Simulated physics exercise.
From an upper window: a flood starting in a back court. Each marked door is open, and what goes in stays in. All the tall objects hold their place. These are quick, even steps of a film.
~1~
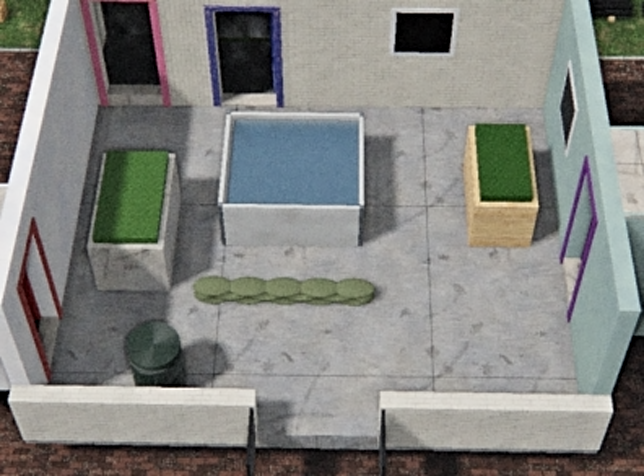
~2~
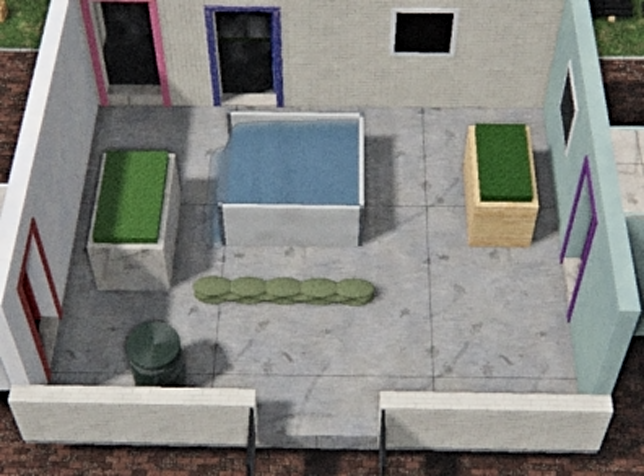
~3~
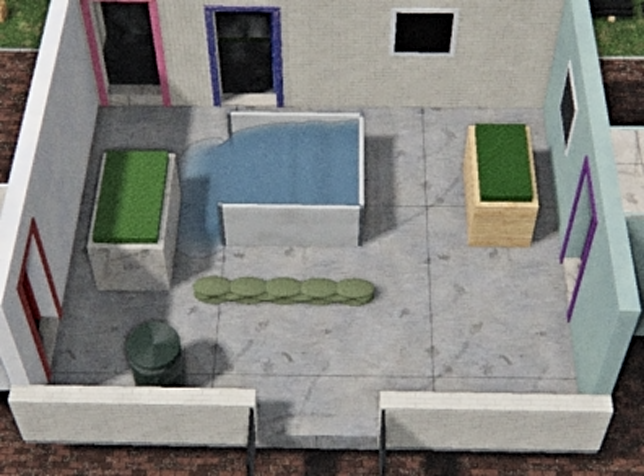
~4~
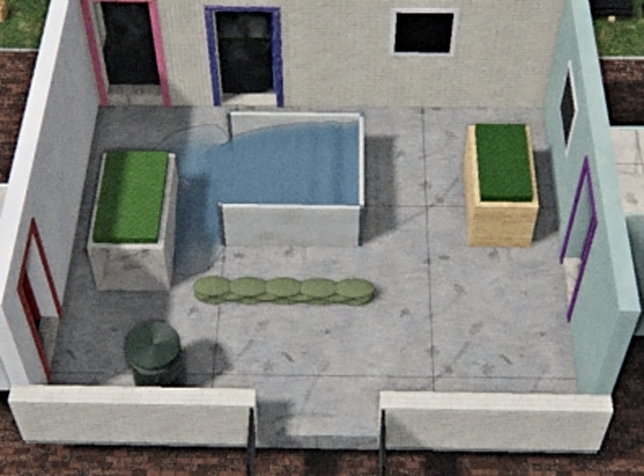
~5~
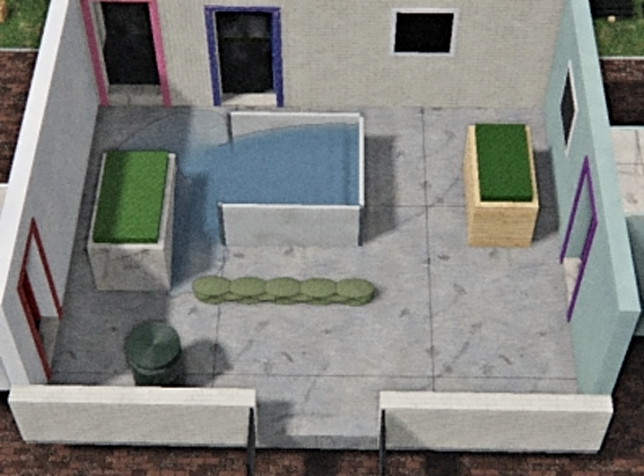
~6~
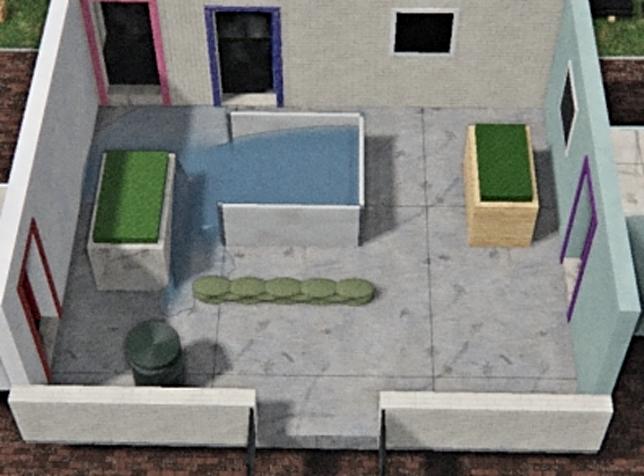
Water pouring from the open left side of a white-walled tank in a walled courtyard, spreading across paving around a grass-topped block.
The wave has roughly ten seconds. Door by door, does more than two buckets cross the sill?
One by one: The blue door floods; the red door floods; the purple door holds within the limit; the pink door floods.
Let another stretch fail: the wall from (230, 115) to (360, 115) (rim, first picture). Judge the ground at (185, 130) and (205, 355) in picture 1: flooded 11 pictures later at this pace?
In turn: Covered, no water.
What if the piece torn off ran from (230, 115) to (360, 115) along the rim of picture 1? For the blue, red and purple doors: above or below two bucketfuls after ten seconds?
My reading: Blue door passes that mark; red door stays under; purple door lets less in.
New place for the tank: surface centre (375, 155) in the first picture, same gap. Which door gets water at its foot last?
The door marked purple.
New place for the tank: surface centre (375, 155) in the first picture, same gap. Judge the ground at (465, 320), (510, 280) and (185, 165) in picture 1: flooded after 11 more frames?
In turn: No water, clear, awash.
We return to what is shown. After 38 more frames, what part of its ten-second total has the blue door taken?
Near 75 in a hundred.
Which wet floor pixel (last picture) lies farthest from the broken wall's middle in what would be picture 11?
Roughly at (191, 417).
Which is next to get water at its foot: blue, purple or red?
That is the blue one.
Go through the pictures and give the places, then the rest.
The water tank at (293, 162) is whole and still, in the first frame.
The front is at (220, 152), out from the gap at (229, 182), in the second frame.
The front is at (190, 252), out from the gap at (229, 185), in the third frame.
The front is at (181, 134), out from the gap at (229, 187), in the fourth frame.
The front is at a hidden place, out from the gap at (230, 187), in the fifth frame.
Water pours out at (230, 187) and has run to (93, 142), in the sixth frame.
A moment on, water covers 25 % of the floor; the blue door wet at the sill, nothing in, the red door not reached, the purple door not reached, the pink door wet at the sill, nothing in.
Next, water covers 40 % of the floor; the blue door wet at the sill, nothing in, the red door wet at the sill, nothing in, the purple door not reached, the pink door far over two buckets in.
Then, water covers 60 % of the floor; the blue door under two buckets in, the red door under two buckets in, the purple door not reached, the pink door far over two buckets in.
Later, water covers 90 % of the floor; the blue door over two buckets in, the red door over two buckets in, the purple door wet at the sill, nothing in, the pink door far over two buckets in.
In the end, water covers 95 % of the floor; the blue door over two buckets in, the red door over two buckets in, the purple door wet at the sill, nothing in, the pink door far over two buckets in.
